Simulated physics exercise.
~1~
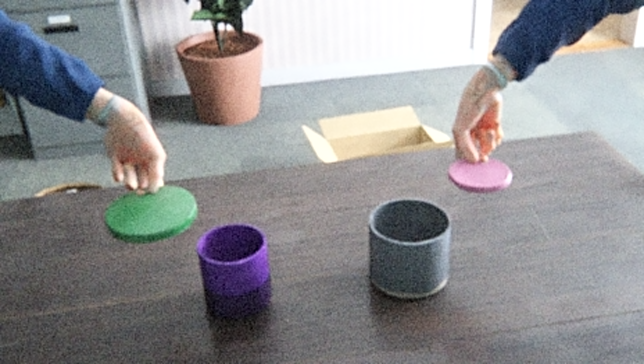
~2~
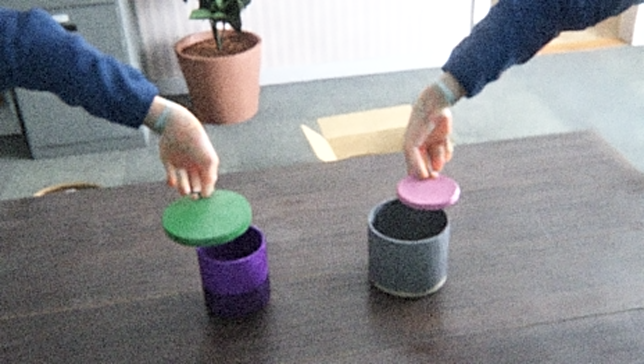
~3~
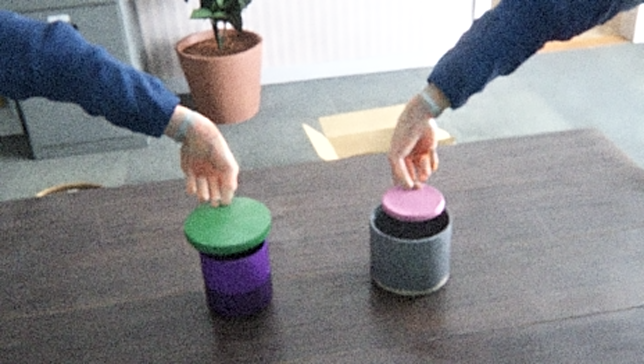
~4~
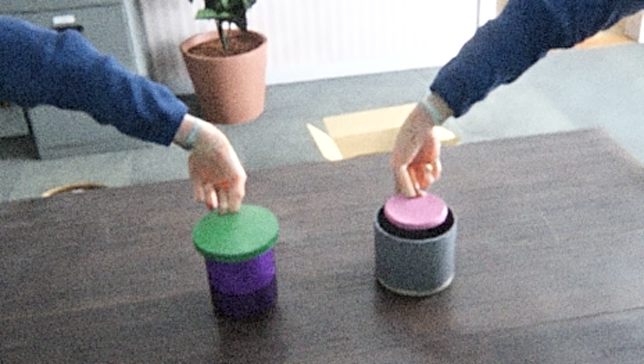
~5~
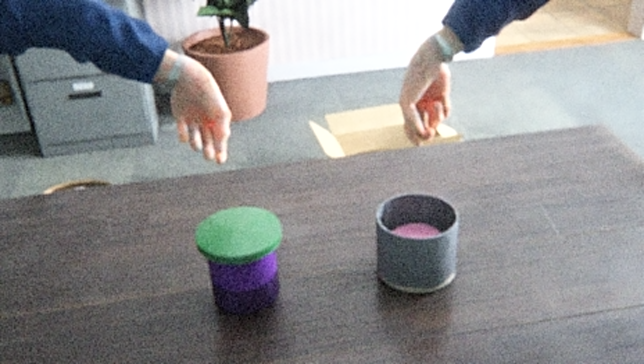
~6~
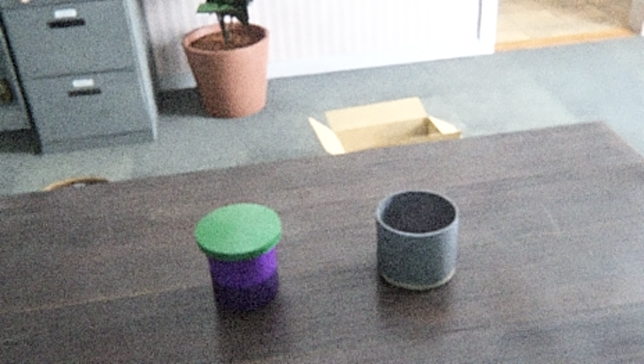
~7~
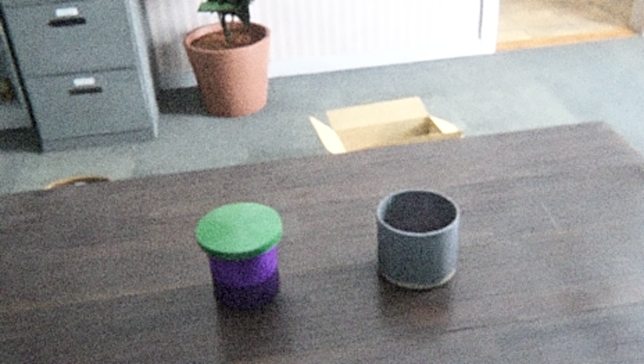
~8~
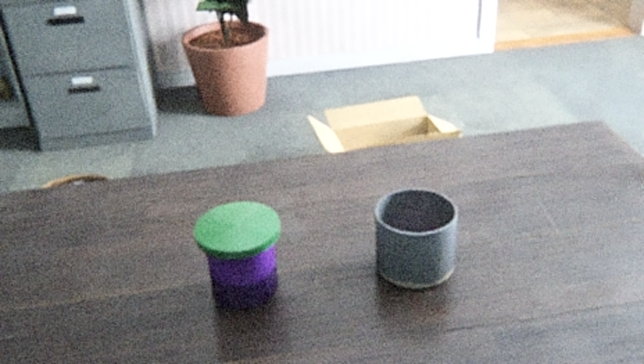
Two hands lower discs; the green one covers the purple mug, the pink drops inside the gray jug.
